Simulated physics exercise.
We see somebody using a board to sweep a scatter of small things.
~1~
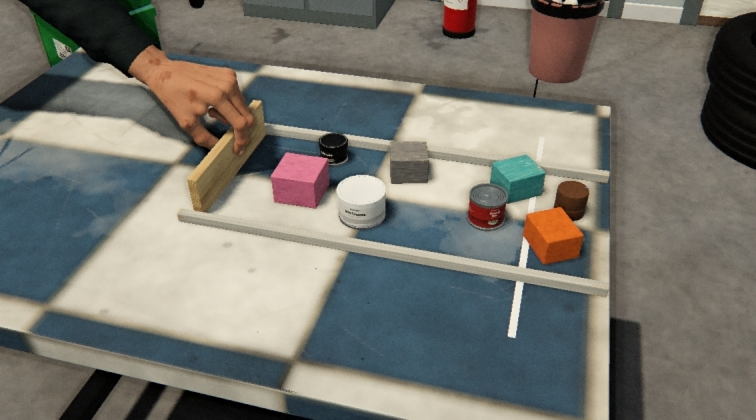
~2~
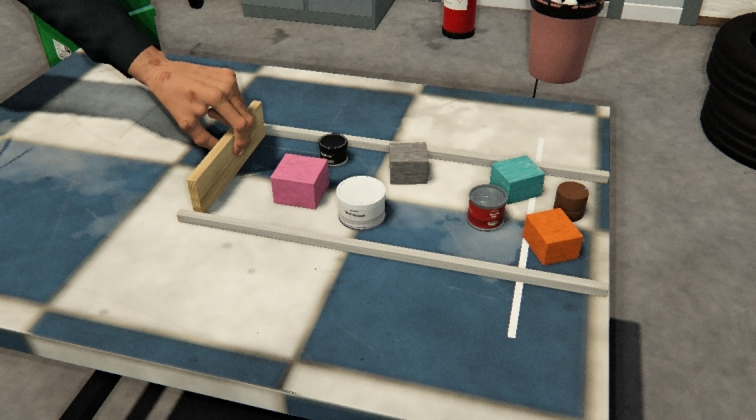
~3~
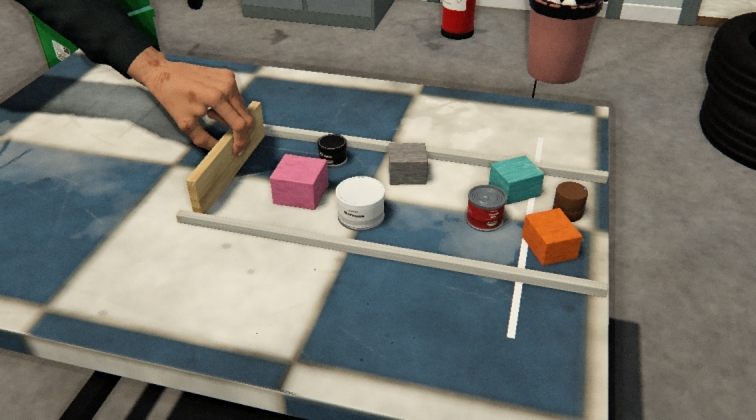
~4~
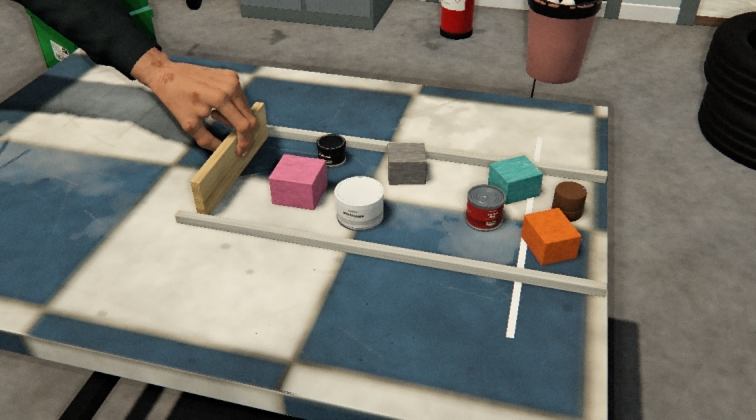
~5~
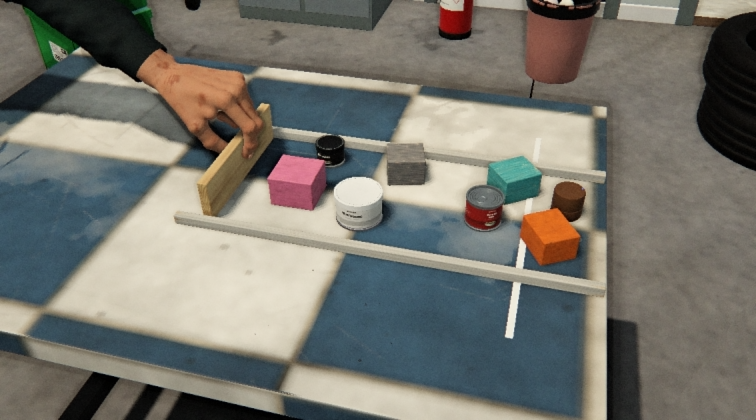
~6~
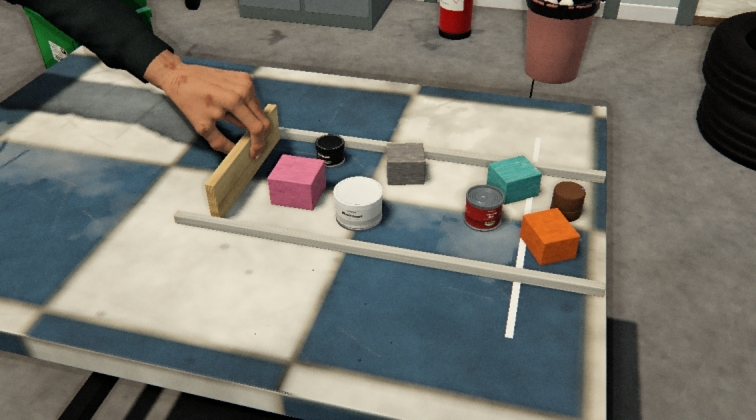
A hand grips a wooden board upright at the left of a checkered table, at first holding it almost still, then sliding it slightly right toward a pink block and a black tin. The scattered blocks and tins between two pale rails stay in place, the orange block near a white line.
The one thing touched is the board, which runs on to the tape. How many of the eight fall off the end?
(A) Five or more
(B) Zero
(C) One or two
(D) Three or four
C, one or two.
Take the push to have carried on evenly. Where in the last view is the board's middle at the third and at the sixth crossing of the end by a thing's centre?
For the first, roughly (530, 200); for the next, roughly (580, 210).
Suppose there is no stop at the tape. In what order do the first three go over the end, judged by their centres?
They go in this order: The orange block, the brown lid and the white pot.
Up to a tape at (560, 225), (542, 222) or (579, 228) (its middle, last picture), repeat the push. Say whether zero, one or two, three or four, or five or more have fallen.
Falls: 5 or more; three to four; five or over.
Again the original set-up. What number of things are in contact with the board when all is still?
Counting them up gives 3.
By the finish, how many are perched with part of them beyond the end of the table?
That adds up to 3.
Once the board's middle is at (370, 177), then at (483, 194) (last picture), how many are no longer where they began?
The count is 4 at the first point and 8 at the second.
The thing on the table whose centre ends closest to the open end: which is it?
Result: White pot.
A little later, none off yet; brown lid at rest near (568, 202); orange block at rest near (549, 236); turquoise block at rest near (514, 180).
Next, none off yet; brown lid shifted a little near (580, 201); orange block shifted about its own width near (600, 245); turquoise block shifted about its own width near (547, 180).
When it is over, the number that fall off is one or two; down, orange block and brown lid.
